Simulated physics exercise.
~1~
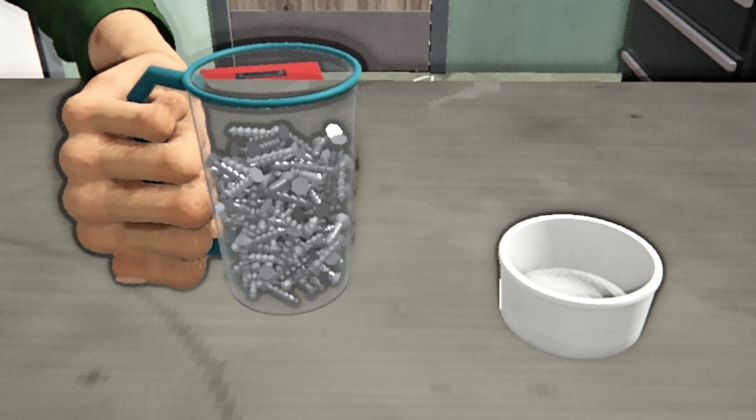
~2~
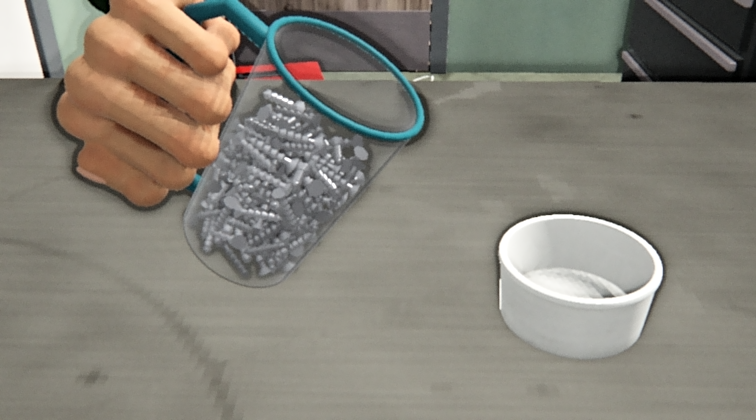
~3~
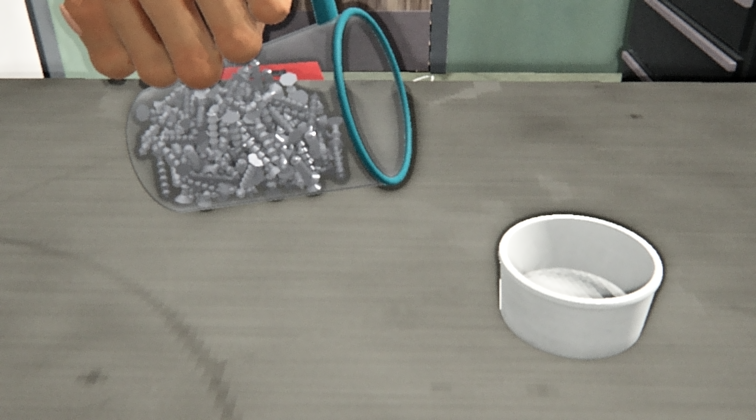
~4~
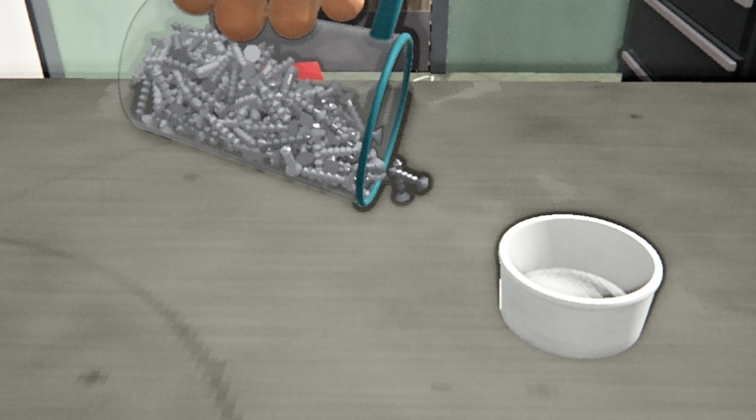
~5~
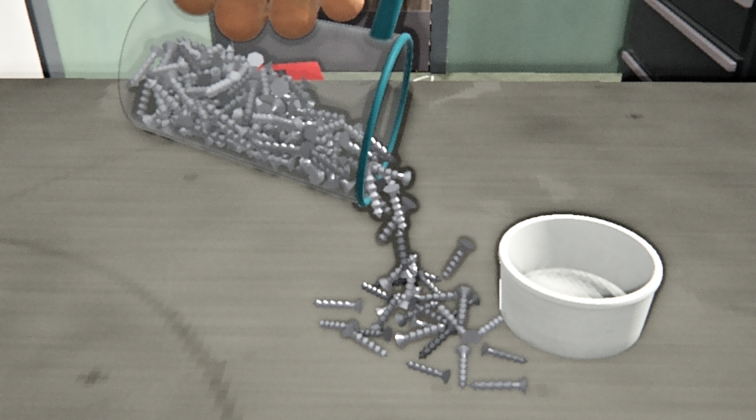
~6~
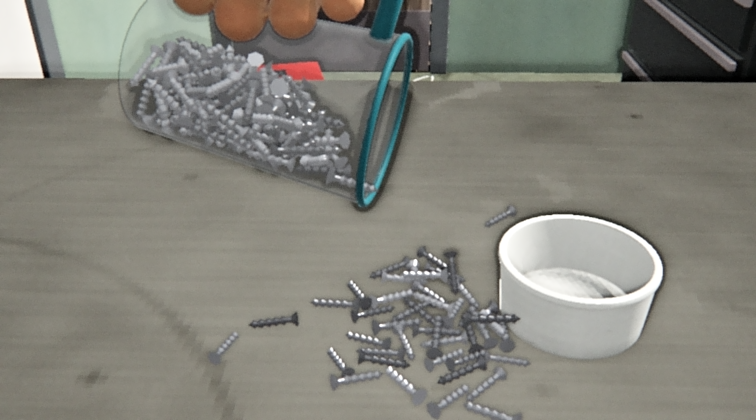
On a grey tabletop, a hand lifts and tips a clear cup with a teal rim and handle, spilling some of its screws beside a small white dish on the right; the dish stays empty of screws, and many remain in the tilted cup.
